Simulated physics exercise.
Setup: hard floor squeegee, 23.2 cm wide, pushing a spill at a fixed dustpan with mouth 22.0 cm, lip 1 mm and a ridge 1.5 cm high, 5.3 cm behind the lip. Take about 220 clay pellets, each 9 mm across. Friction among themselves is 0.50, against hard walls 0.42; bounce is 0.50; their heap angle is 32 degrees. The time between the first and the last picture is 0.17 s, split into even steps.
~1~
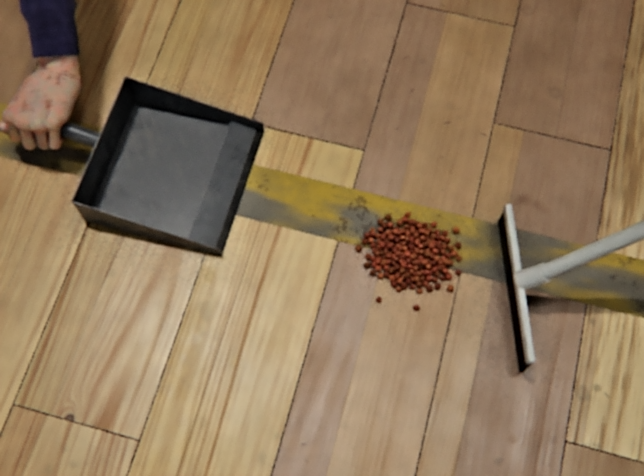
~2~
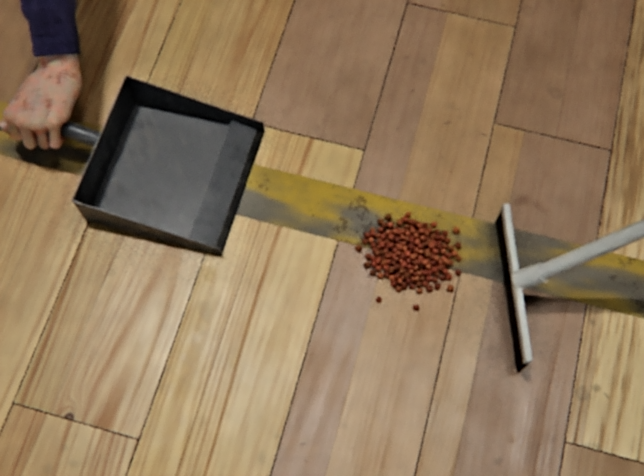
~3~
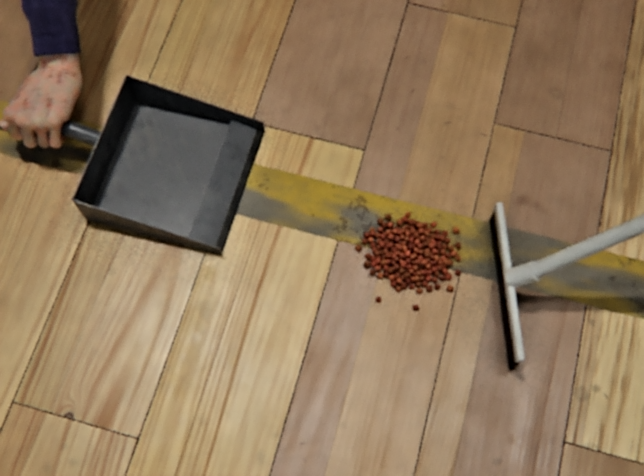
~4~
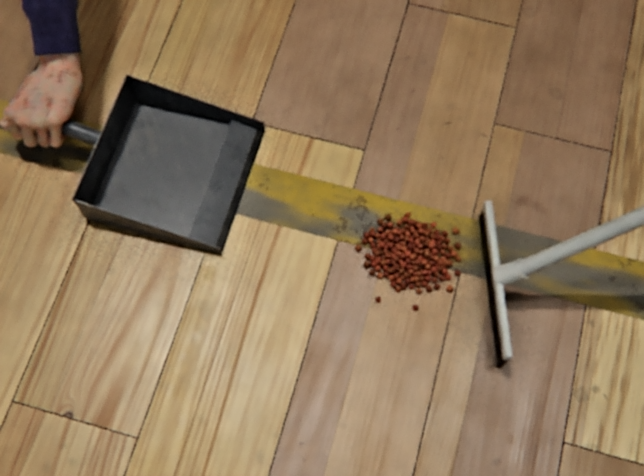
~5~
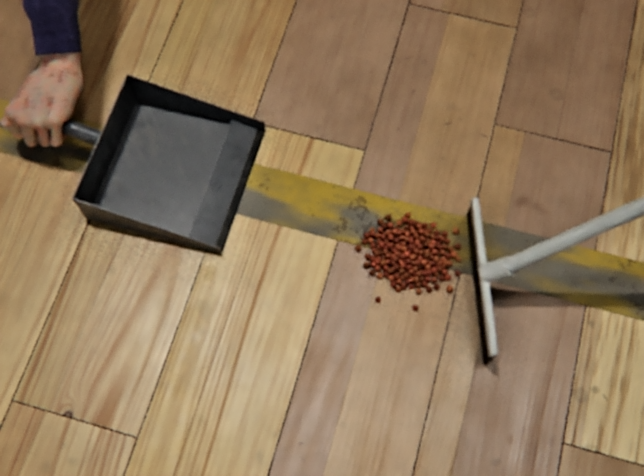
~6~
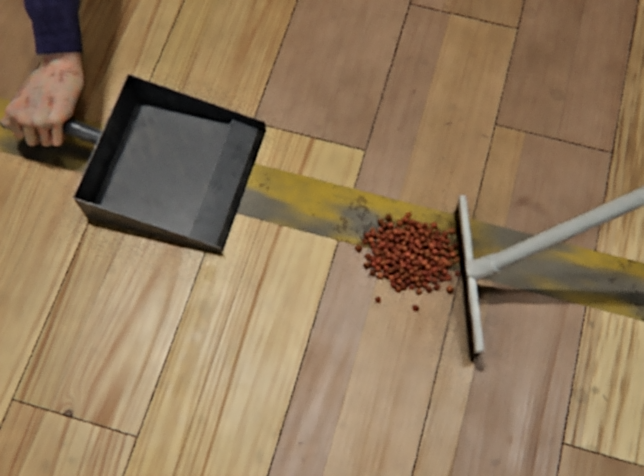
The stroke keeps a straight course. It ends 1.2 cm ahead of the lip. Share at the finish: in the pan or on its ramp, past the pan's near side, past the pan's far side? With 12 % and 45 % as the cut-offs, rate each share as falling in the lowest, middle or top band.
Bands: Pan in the middle band; near side in the middle band; far side in the lowest band.
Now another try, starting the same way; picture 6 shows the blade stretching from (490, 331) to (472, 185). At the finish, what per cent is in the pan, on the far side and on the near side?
Final per cent - pan 0, far 5, near 5.
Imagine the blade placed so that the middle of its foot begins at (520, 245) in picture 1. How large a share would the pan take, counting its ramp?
Estimate: ~ 5 %.
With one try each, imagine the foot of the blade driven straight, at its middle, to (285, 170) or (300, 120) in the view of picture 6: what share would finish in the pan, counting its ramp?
Close to 5 and 0 percent, in that order.
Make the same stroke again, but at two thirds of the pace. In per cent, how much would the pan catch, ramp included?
In that case close to 20 per cent.
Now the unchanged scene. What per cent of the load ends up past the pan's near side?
Some 30 %.
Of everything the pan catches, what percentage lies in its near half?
About 70 %.
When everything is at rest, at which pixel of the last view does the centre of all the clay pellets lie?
I'd put it at about (239, 227).
Then, 0.28 s after the last picture, middle of the blade 21 cm from the lip; 0 % over the lip, far side 0 %, near side 15 %.
Then, 0.47 s after the last picture, middle of the blade 11 cm from the lip; 0 % over the lip, far side 0 %, near side 25 %.
Then, 0.77 s after the last picture, middle of the blade 5 cm from the lip; 20 % over the lip, far side 0 %, near side 30 %.
In the end, pan 20 %, near side 30 %, far side 0 %, in front of the lip or behind the blade 50 %.
